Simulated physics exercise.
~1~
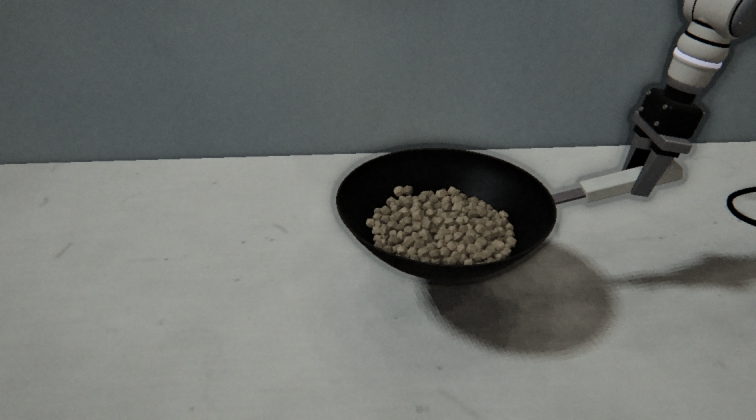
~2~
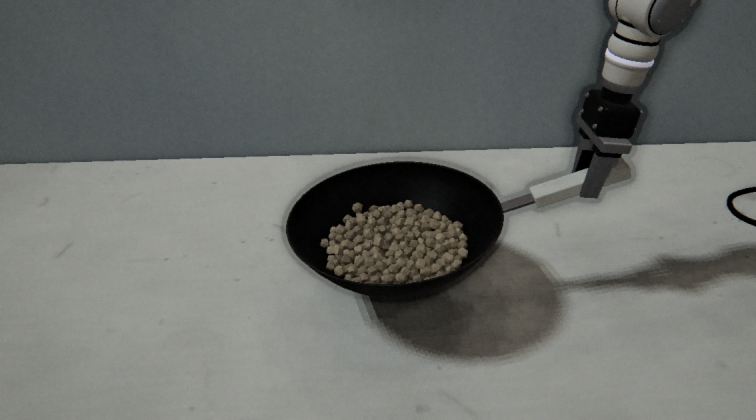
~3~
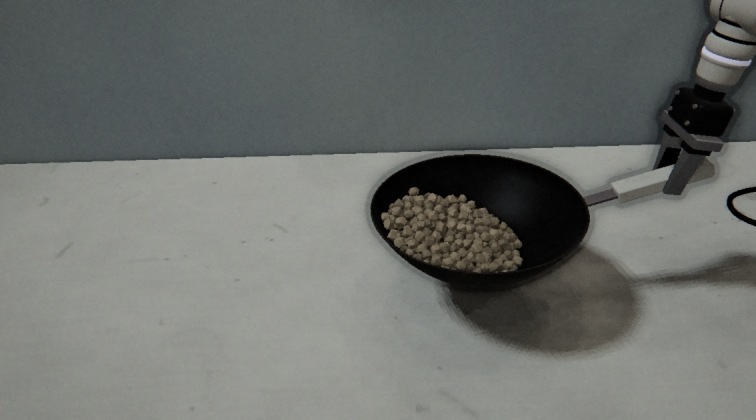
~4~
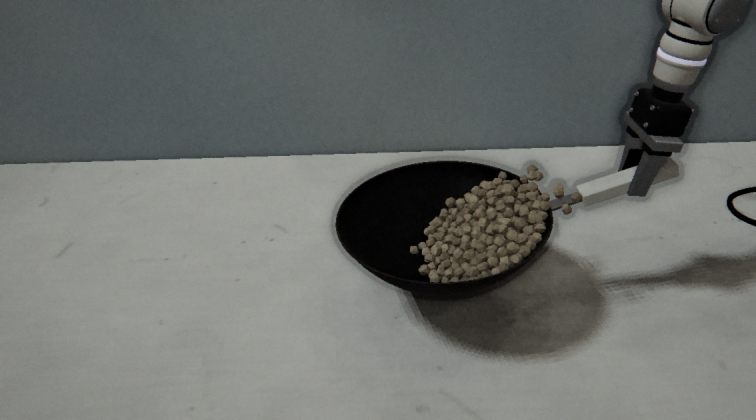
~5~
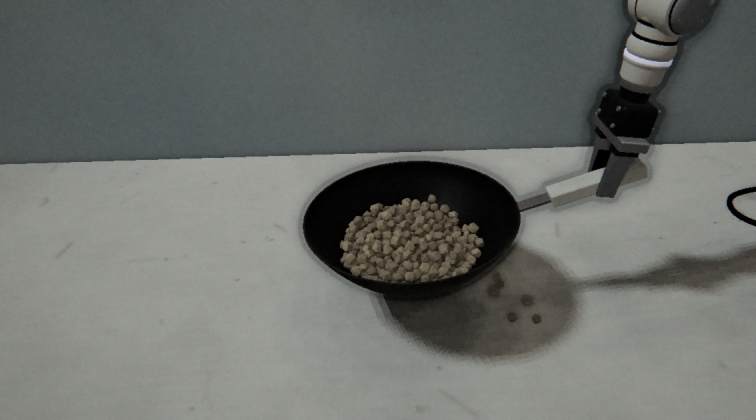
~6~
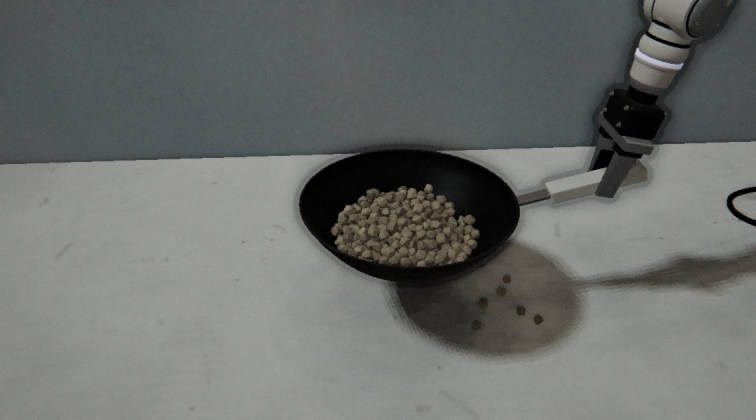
A robot arm held a black wok of small tan pebbles above a pale table and jerked it left and right, sliding the heap toward the handle until a few spilled onto the table, while nearly all stayed in the wok.
